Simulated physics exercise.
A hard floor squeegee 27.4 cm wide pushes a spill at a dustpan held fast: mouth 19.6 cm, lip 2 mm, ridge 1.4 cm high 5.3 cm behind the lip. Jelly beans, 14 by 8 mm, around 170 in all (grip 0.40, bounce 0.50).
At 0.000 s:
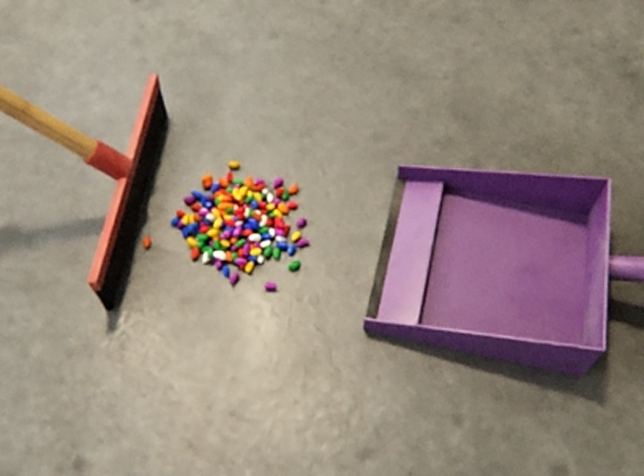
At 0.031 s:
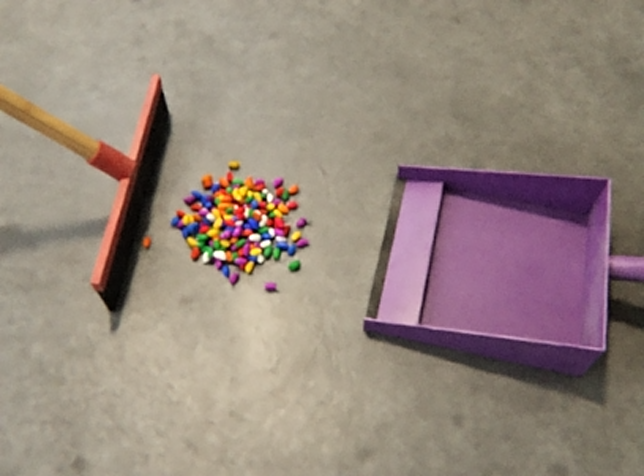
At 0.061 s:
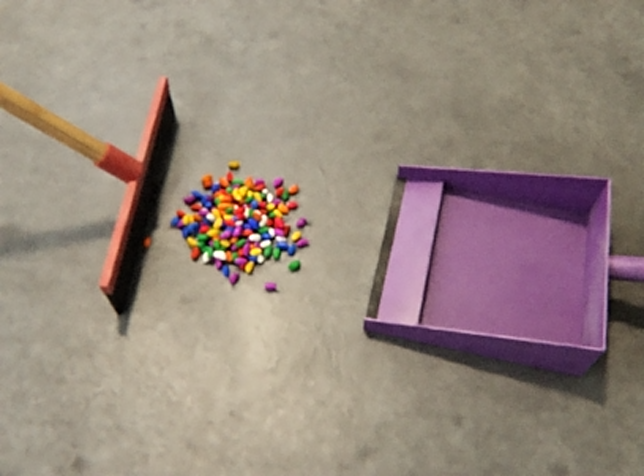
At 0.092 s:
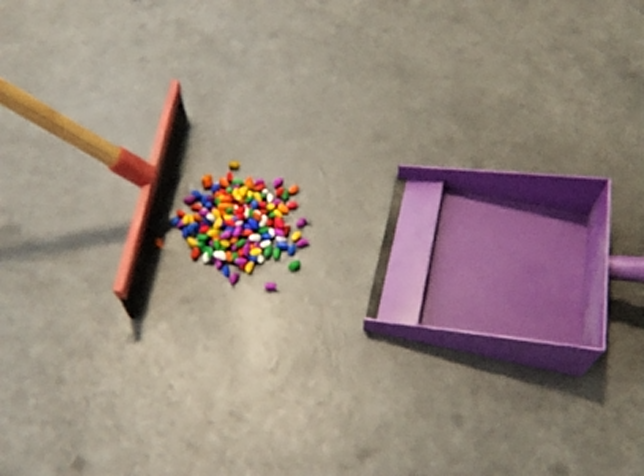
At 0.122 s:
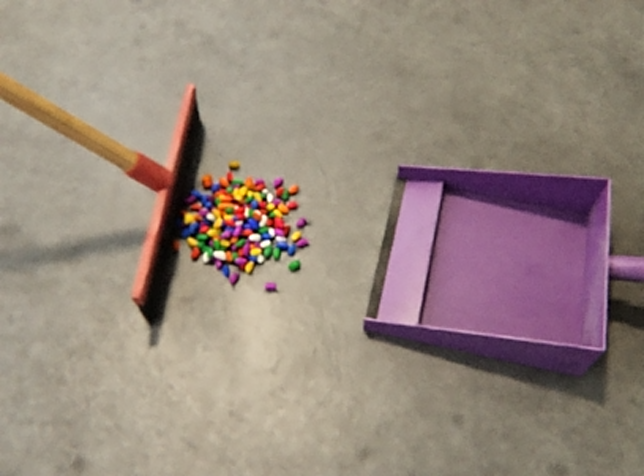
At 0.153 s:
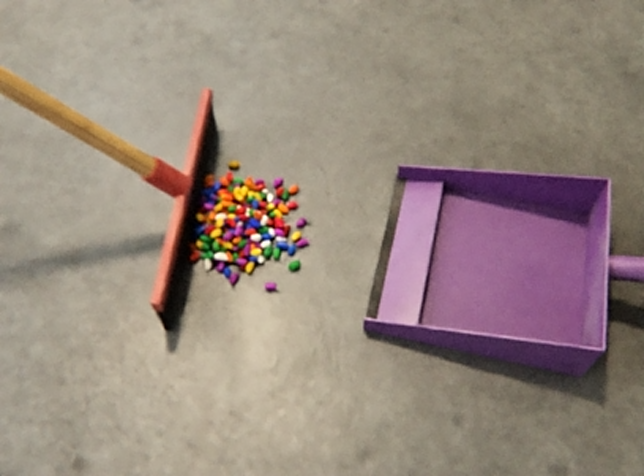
A smooth grey floor, softly lit and marked with faint blotches, is seen from above at a slight angle. A red-backed squeegee with a dark edge and wooden handle stands at the left, a loose heap of multicoloured jelly beans lies near the middle, and a purple dustpan sits at the right. The squeegee slides rightward, slowly at first, and presses into the heap's left side while the dustpan stays still.
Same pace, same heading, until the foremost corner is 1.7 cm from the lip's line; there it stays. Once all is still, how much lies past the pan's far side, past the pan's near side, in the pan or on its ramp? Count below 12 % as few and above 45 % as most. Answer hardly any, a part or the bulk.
Far side hardly any, near side hardly any, pan a part.
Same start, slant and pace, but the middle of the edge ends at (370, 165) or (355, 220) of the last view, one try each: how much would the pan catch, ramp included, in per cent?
Some 30 and 35 per cent.
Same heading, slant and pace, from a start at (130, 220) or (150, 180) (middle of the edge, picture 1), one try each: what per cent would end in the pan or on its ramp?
About 20 and 35 per cent.
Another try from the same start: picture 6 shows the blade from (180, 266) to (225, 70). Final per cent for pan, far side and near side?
Pan 30, far 30, near 5.
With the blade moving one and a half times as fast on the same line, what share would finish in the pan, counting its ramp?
It would be near 35 per cent.
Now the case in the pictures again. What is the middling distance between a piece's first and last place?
Roughly 16 cm.
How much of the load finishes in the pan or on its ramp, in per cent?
Roughly 25 per cent.
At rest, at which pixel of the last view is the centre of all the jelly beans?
Around (376, 246).
Then, at 0.30 s, middle of the blade 12 cm from the lip; 0 % over the lip, far side 0 %, near side 0 %.
After 0.40 s, middle of the blade 5 cm from the lip; 0 % over the lip, far side 5 %, near side 5 %.
After 0.63 s, middle of the blade 4 cm from the lip; 25 % over the lip, far side 5 %, near side 5 %.
In the end, at 2.2 s, far side 5 %, near side 5 %, pan 25 %, in front of the lip or behind the blade 60 %.
